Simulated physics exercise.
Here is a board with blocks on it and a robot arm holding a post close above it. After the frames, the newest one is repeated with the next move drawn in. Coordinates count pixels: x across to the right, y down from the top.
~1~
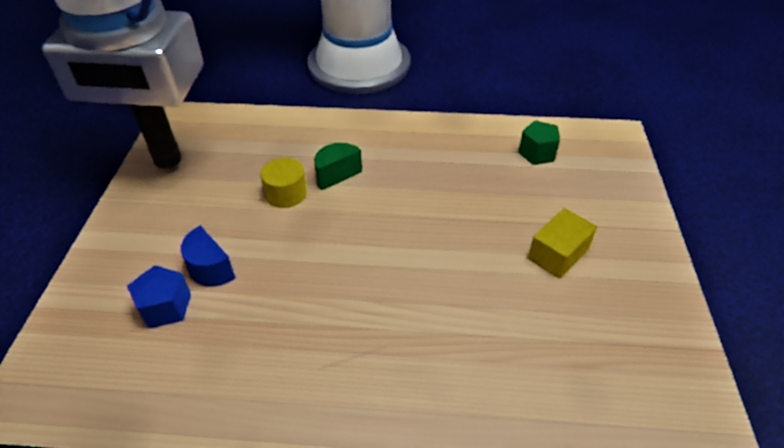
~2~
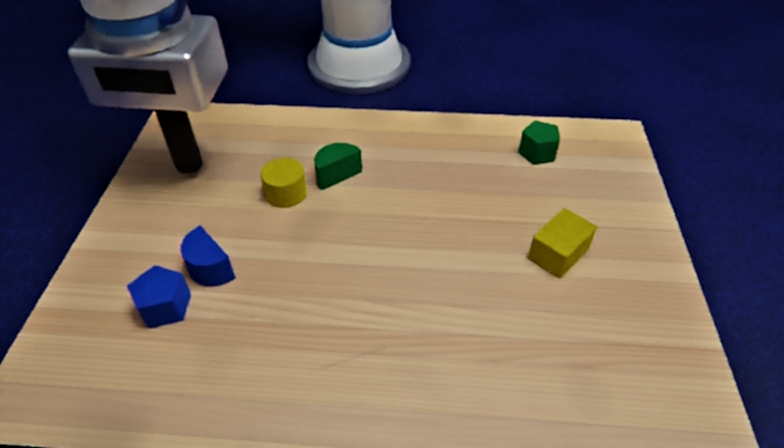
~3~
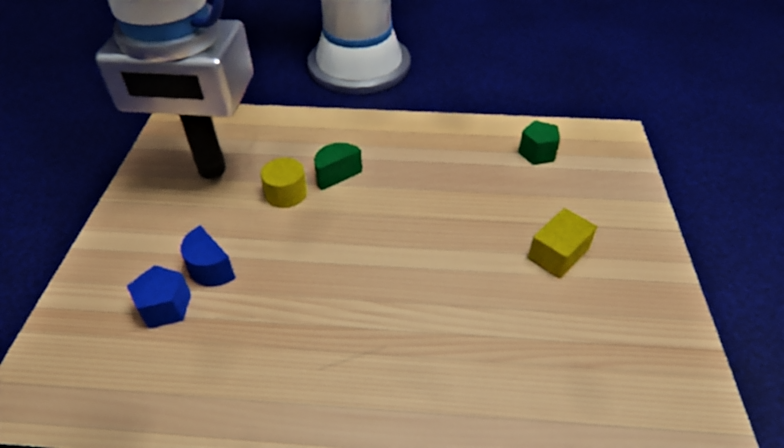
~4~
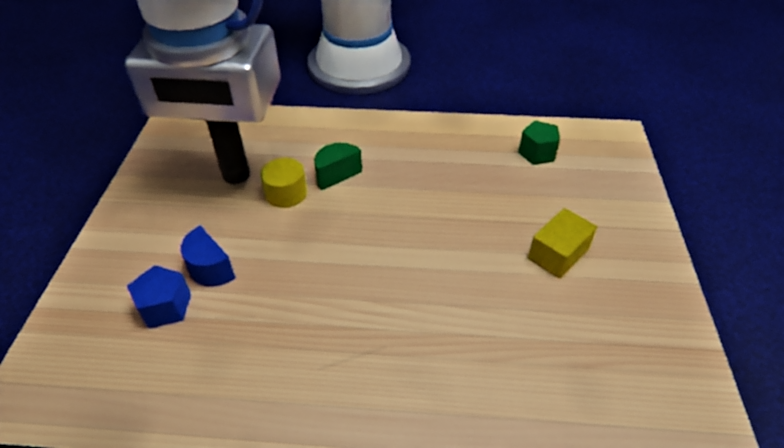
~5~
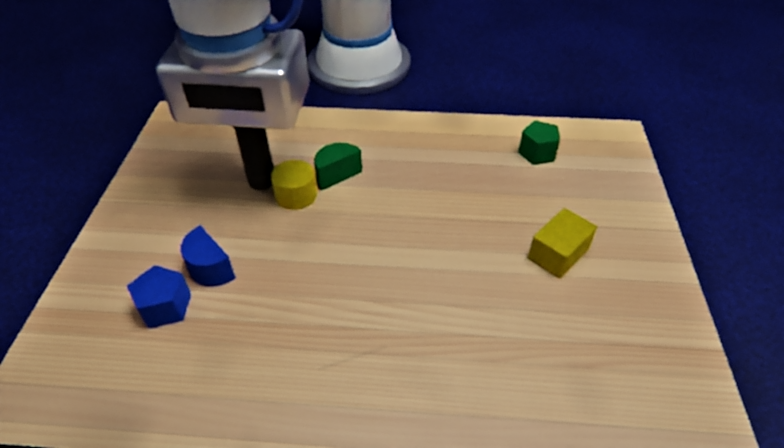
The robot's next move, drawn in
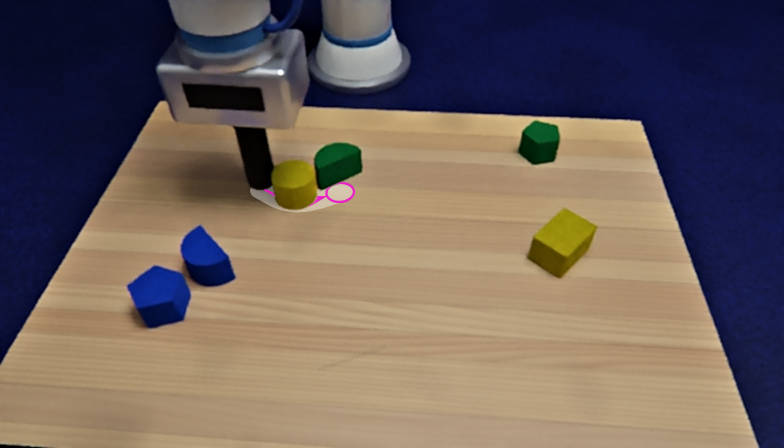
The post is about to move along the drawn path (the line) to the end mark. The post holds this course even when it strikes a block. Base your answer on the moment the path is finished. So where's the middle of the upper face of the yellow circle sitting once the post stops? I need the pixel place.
So, by the moment the path ends, you'll find the top centre of the yellow circle at (365, 186).
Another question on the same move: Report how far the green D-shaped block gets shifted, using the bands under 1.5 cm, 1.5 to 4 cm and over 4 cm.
Covers 1.5 to 4 cm.
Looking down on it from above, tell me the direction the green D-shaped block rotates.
From above, it looks like the green D-shaped block goes counterclockwise.
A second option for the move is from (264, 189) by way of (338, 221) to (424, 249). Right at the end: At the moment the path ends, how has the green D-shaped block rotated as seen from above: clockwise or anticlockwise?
It turns round anticlockwise.
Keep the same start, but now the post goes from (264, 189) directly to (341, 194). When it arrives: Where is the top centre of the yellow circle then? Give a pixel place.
Near (357, 193).
Path on the board, from (264, 189) by way of (285, 200) and (313, 200) to (340, 192).
The first path, step by step. Halfway along, post (298, 195); yellow circle (331, 183); green D-shaped block (344, 153), turned 40° anticlockwise.
At the end, post (339, 185); yellow circle (365, 186); green D-shaped block (350, 148), turned 60° anticlockwise.
